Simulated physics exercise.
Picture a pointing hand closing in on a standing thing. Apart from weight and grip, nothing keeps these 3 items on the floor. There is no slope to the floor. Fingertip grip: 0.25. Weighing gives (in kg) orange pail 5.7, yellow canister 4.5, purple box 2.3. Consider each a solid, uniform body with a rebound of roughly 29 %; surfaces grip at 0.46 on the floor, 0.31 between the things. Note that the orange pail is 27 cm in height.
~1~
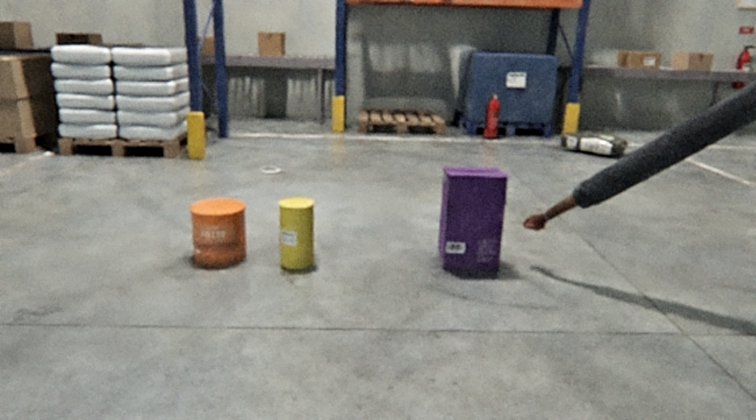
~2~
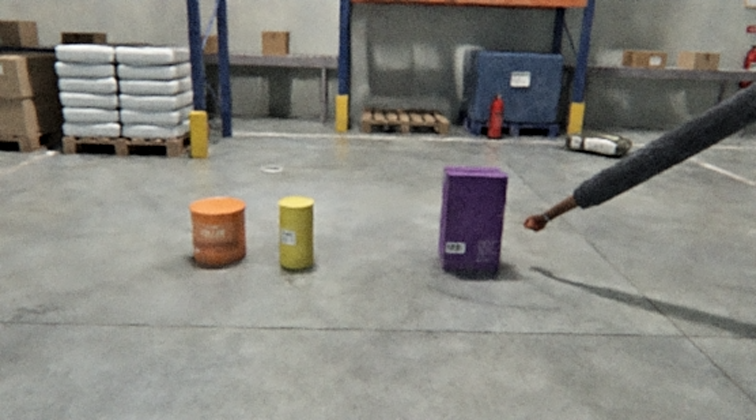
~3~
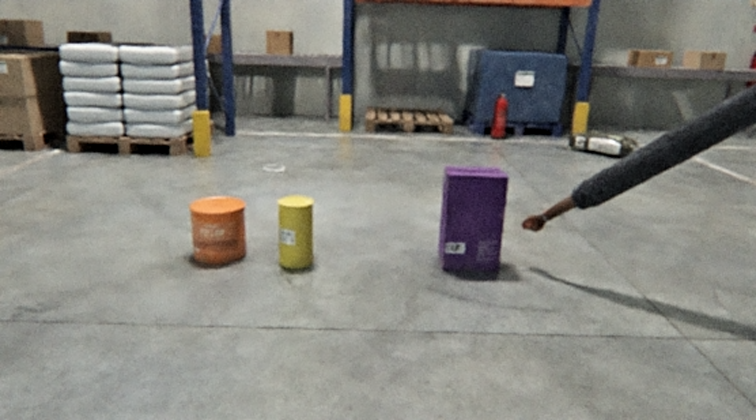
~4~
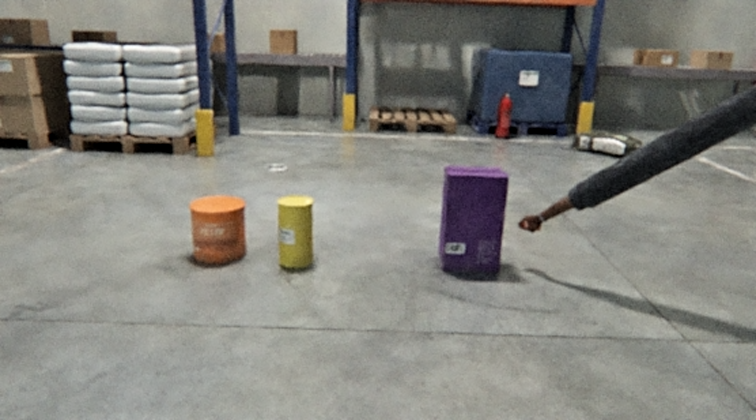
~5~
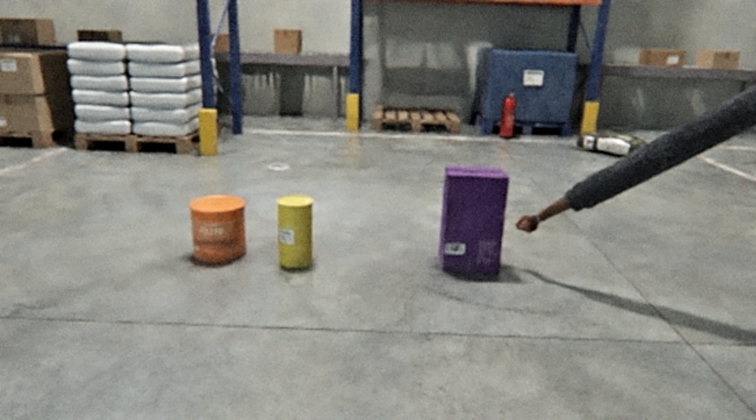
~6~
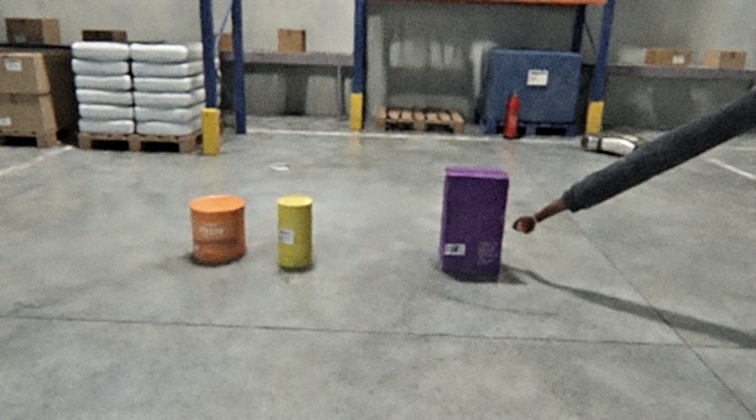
A hand reaches in from the right and inches slightly closer to a purple box.
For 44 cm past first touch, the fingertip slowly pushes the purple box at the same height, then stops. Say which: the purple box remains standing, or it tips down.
It remains standing.
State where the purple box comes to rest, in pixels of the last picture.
Near (383, 216).
Then, 0.90 s on from there, hand has come 26 cm; purple box moved 14 cm near (444, 219).
Then, 1.60 s on from there, hand has come 42 cm; purple box moved 29 cm near (413, 217).
In the end, not toppled but over 14 cm from the start, purple box; the other 2 under 14 cm from the start. At the end, from the last picture's camera, purple box near (383, 216).
